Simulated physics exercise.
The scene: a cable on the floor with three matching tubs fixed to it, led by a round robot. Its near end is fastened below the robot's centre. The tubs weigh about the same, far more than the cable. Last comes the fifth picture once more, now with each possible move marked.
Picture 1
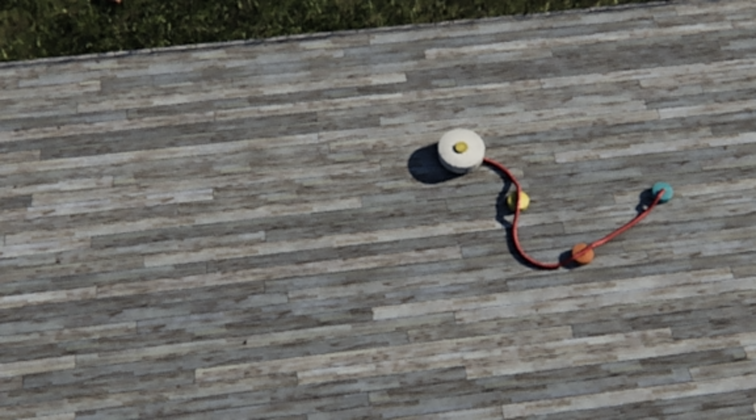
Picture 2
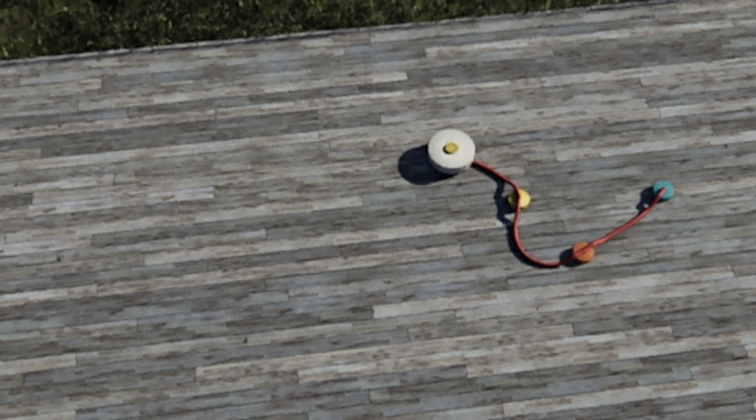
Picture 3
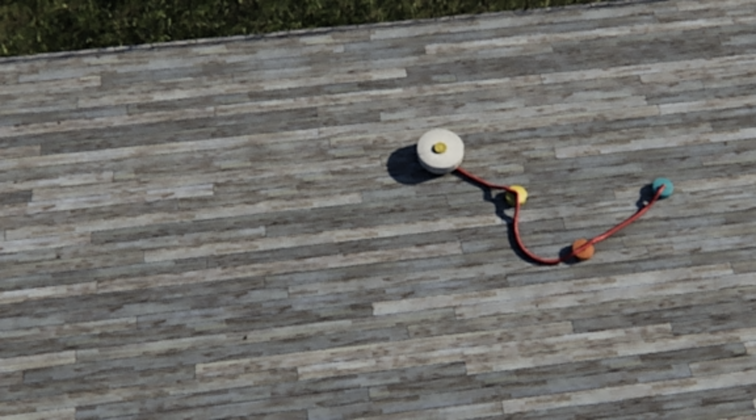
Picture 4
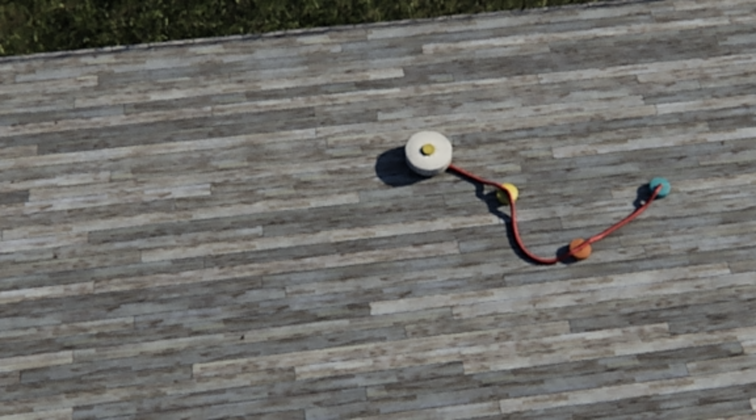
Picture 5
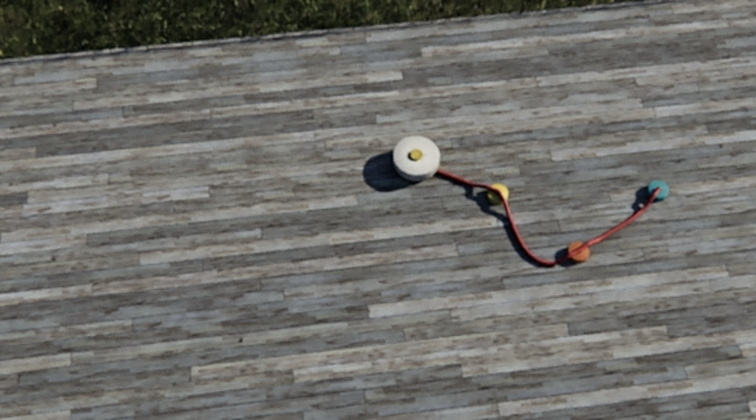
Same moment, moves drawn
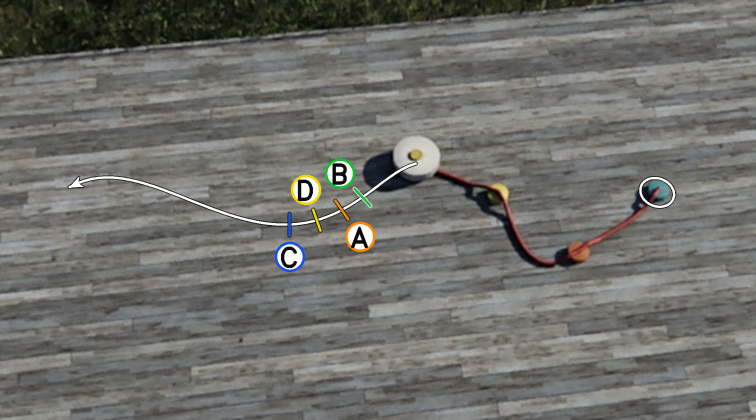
A round white robot slid left across the grey wooden planks, pulling a red cable, and the yellow tub shifted left after it while the orange and turquoise tubs barely moved.
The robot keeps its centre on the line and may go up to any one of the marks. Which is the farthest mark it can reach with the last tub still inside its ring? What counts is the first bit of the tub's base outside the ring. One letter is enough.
Up to mark A.
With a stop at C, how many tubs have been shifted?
By then, three.
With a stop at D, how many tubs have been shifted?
By then, three.
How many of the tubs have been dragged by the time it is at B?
Two.
On the copy, A at (342, 210); B at (362, 197); C at (289, 225); D at (317, 220); the ring at (657, 192); the route from (416, 164) via (243, 219) to (69, 187).
On A. First, robot (389, 174); turquoise tub (658, 190); orange tub (579, 252); yellow tub (477, 190).
Then, robot (364, 192); turquoise tub (658, 190); orange tub (572, 244); yellow tub (454, 197).
Finally, robot (342, 206); turquoise tub (657, 191); orange tub (558, 229); yellow tub (432, 207); the ringed tub at the far end is still in its ring.
By contrast, B is safe but short; C drags the last tub to (618, 200); D drags the last tub to (642, 196).
